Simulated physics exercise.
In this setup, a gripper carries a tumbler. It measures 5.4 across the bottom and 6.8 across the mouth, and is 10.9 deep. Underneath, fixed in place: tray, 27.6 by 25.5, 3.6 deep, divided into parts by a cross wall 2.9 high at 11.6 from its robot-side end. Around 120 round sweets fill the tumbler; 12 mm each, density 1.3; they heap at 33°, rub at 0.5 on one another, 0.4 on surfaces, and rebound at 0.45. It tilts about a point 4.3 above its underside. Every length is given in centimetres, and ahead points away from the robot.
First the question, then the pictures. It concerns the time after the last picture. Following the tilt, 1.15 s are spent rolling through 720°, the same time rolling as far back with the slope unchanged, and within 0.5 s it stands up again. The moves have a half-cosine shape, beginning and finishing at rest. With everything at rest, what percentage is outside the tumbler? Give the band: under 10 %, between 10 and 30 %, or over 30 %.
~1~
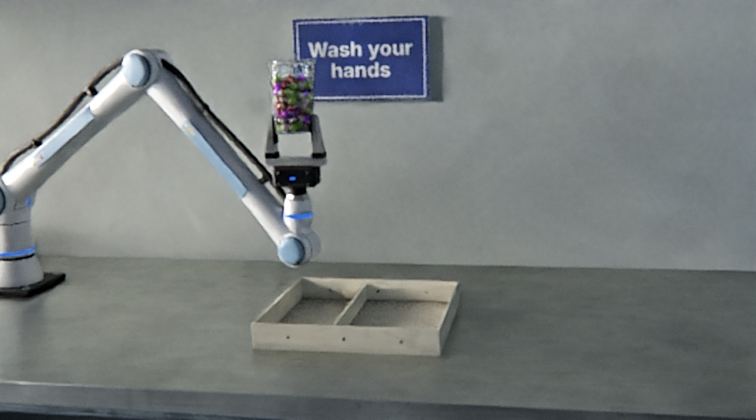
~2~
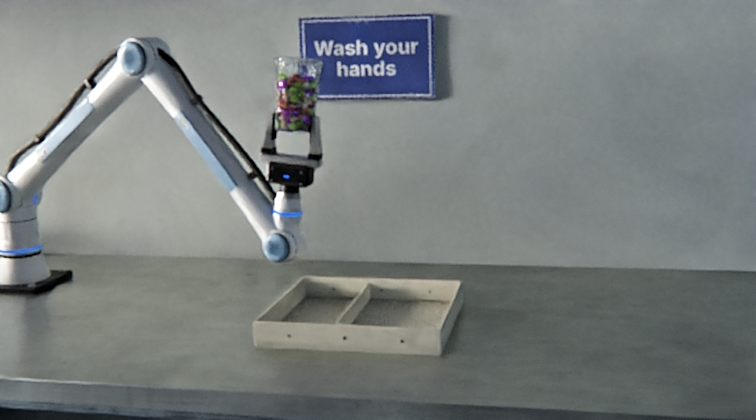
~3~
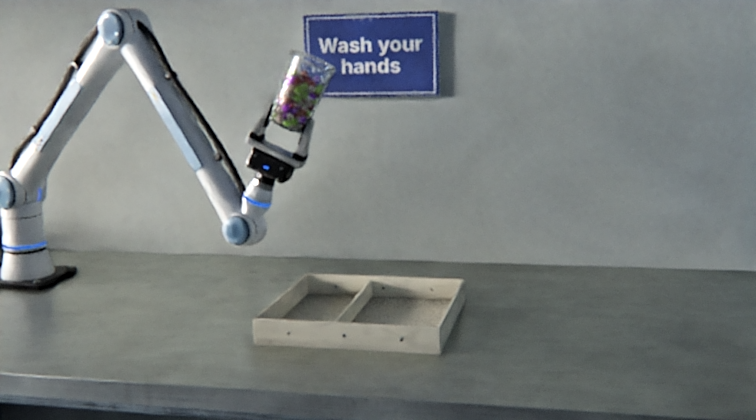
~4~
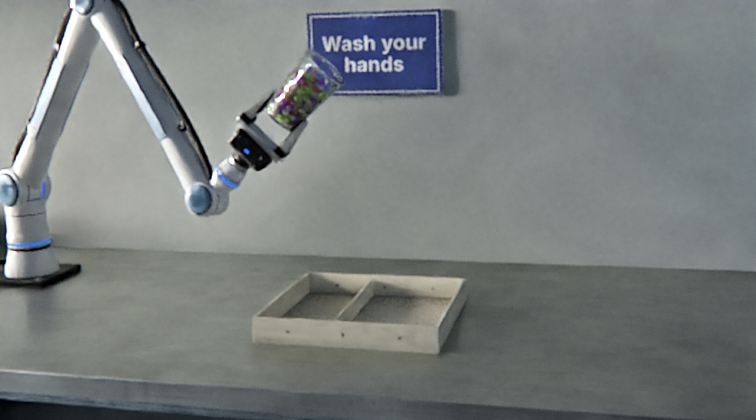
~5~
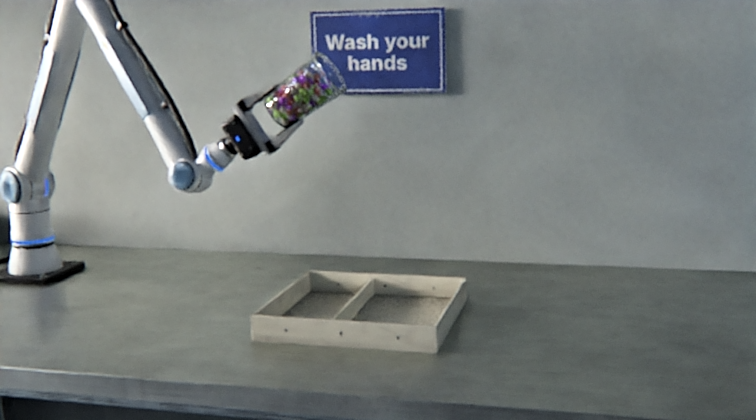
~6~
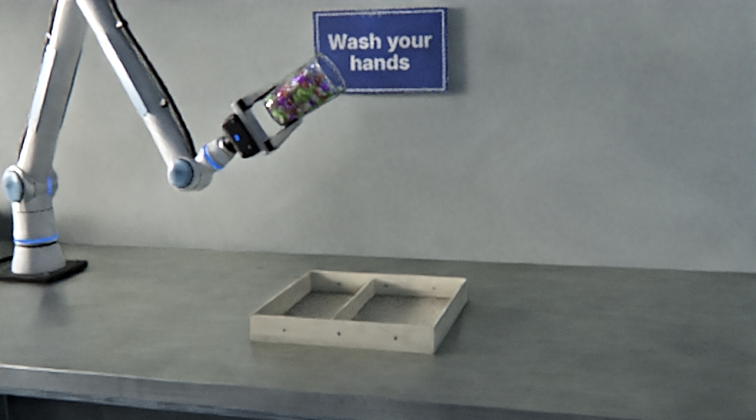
The share is under 10 %.
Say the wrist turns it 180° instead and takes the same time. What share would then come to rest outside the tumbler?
In that case it would be around 0 percent.
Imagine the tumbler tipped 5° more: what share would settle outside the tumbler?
About 0 %.
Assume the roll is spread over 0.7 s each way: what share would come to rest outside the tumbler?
I'd expect approximately 0 per cent then.
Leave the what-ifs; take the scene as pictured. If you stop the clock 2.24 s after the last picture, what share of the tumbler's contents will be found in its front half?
Around 55 %.
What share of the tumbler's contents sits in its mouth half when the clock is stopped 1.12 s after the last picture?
40 %, about.
Then, 1.12 s on, tipped 57°, highest piece 39 above the table; 125 in the tumbler.
Then, 2.24 s on, tipped 57°, highest piece 39 above the table; 125 in the tumbler.
Then, 3.00 s on, upright, highest piece 41 above the table; 125 in the tumbler.
Then, 3.70 s on, upright, highest piece 41 above the table; 125 in the tumbler.
In the end, 125 in the tumbler. That is 0 % outside the tumbler.
